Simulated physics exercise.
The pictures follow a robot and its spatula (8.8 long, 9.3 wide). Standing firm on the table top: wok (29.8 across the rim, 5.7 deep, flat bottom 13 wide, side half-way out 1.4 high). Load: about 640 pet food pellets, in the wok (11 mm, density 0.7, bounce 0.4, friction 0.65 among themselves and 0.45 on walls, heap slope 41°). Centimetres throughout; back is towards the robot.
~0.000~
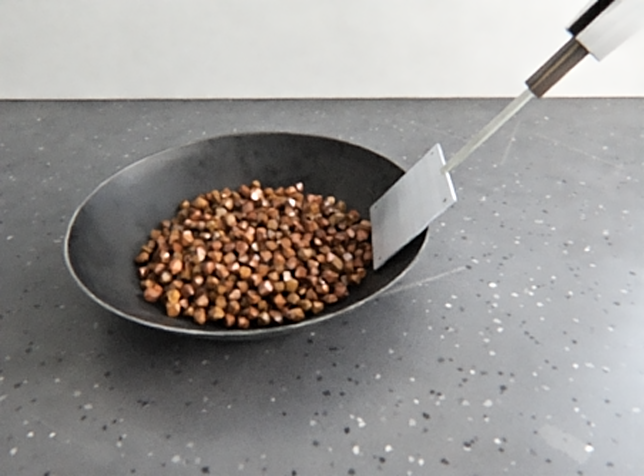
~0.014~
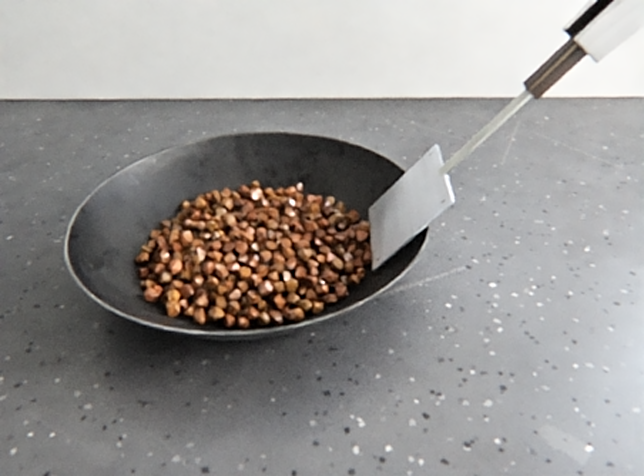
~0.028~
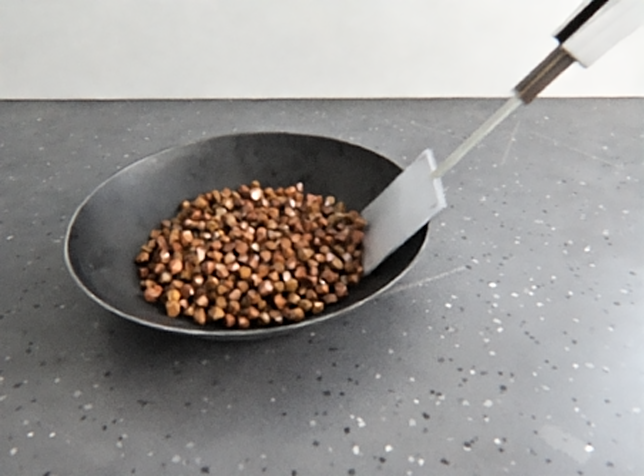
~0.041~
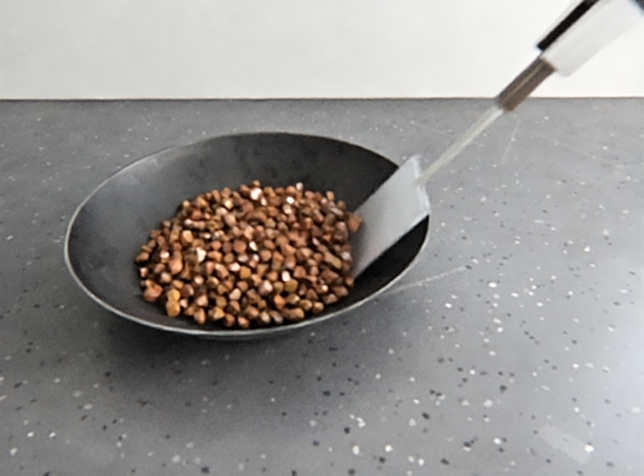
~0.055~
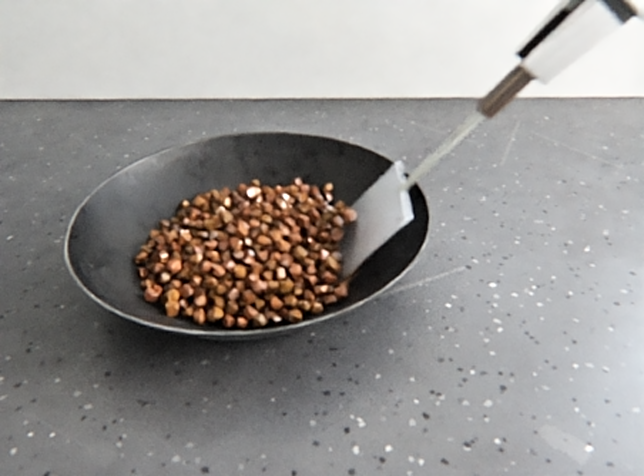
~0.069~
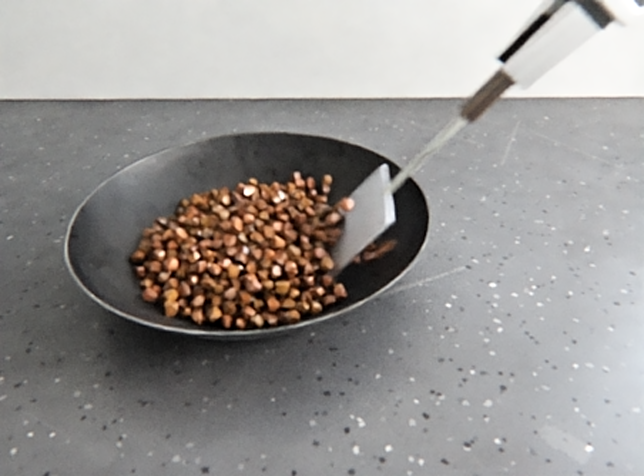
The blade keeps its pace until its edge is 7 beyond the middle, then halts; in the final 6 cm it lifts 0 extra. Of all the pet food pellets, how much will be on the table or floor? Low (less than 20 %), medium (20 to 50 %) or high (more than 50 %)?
On the table or floor the share is low, less than 20 %.
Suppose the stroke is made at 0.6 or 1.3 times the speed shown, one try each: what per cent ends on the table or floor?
About 10 and 15 per cent.
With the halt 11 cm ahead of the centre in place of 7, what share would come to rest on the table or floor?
In that case some 45 per cent.
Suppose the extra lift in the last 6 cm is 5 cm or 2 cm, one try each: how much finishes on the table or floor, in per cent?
Some 15 and 15 per cent.
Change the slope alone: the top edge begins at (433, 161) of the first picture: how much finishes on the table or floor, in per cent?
About 15 per cent.
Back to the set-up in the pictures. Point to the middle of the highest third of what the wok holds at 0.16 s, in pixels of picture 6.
Around (180, 222).
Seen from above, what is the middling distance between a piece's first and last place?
About 8 cm.
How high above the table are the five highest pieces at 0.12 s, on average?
About 8 cm.
After 0.12 s, sloping 50°, highest piece 12 above the table; 633 in the wok, 2 on the blade or in flight.
After 0.16 s, sloping 50°, highest piece 17 above the table; 632 in the wok, 3 on the blade or in flight.
After 0.39 s, sloping 50°, highest piece 13 above the table; 558 in the wok, 68 on the table or floor, 9 on the blade or in flight.
After 1.44 s, sloping 50°, highest piece 7 above the table; 557 in the wok, 78 on the table or floor.
In the end, 557 in the wok, 78 on the table or floor. That is 12 % on the table or floor.
